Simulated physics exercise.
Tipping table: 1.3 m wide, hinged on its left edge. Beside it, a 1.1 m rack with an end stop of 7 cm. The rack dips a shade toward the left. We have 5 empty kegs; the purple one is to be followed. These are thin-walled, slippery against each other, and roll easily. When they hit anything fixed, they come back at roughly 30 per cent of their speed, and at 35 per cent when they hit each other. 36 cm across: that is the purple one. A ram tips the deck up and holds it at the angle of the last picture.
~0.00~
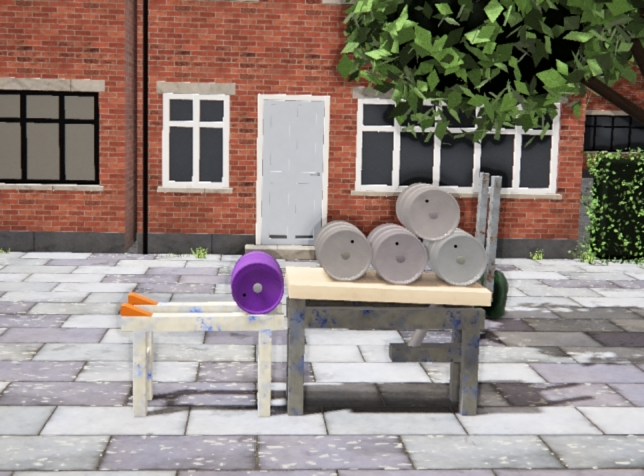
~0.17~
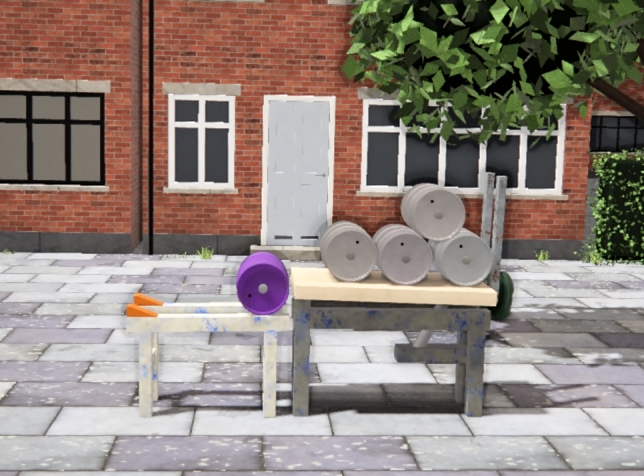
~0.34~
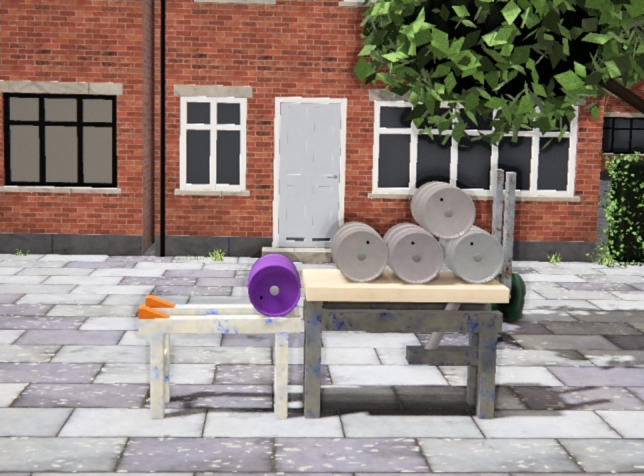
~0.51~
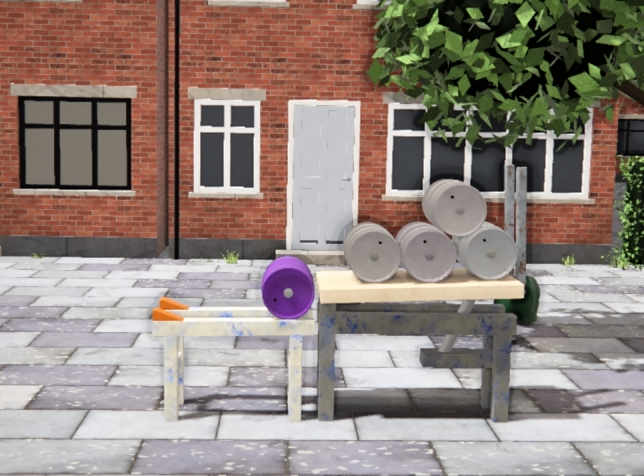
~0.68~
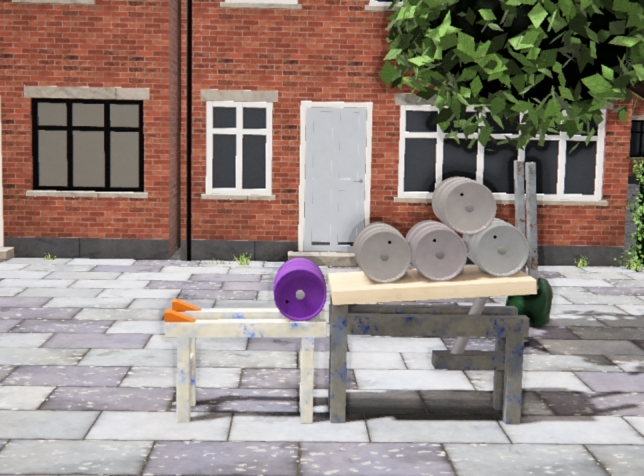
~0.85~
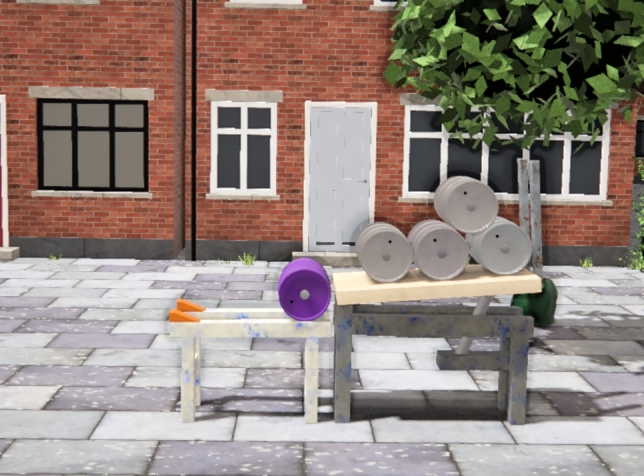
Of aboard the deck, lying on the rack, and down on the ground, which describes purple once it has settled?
Once settled, purple is lying on the rack.
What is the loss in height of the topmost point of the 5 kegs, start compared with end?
About 25 cm lower.
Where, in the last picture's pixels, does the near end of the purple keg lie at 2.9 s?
Position: About (216, 296).
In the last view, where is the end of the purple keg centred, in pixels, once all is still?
Around (198, 293).
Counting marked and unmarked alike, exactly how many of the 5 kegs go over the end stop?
I count 0 altogether.
After 2.9 s, purple is on the rack, 30 cm from the rack's far end, rolling left; 0 past the stop so far.
At rest (5.6 s), purple is on the rack, 20 cm from the rack's far end; 0 past the stop so far.
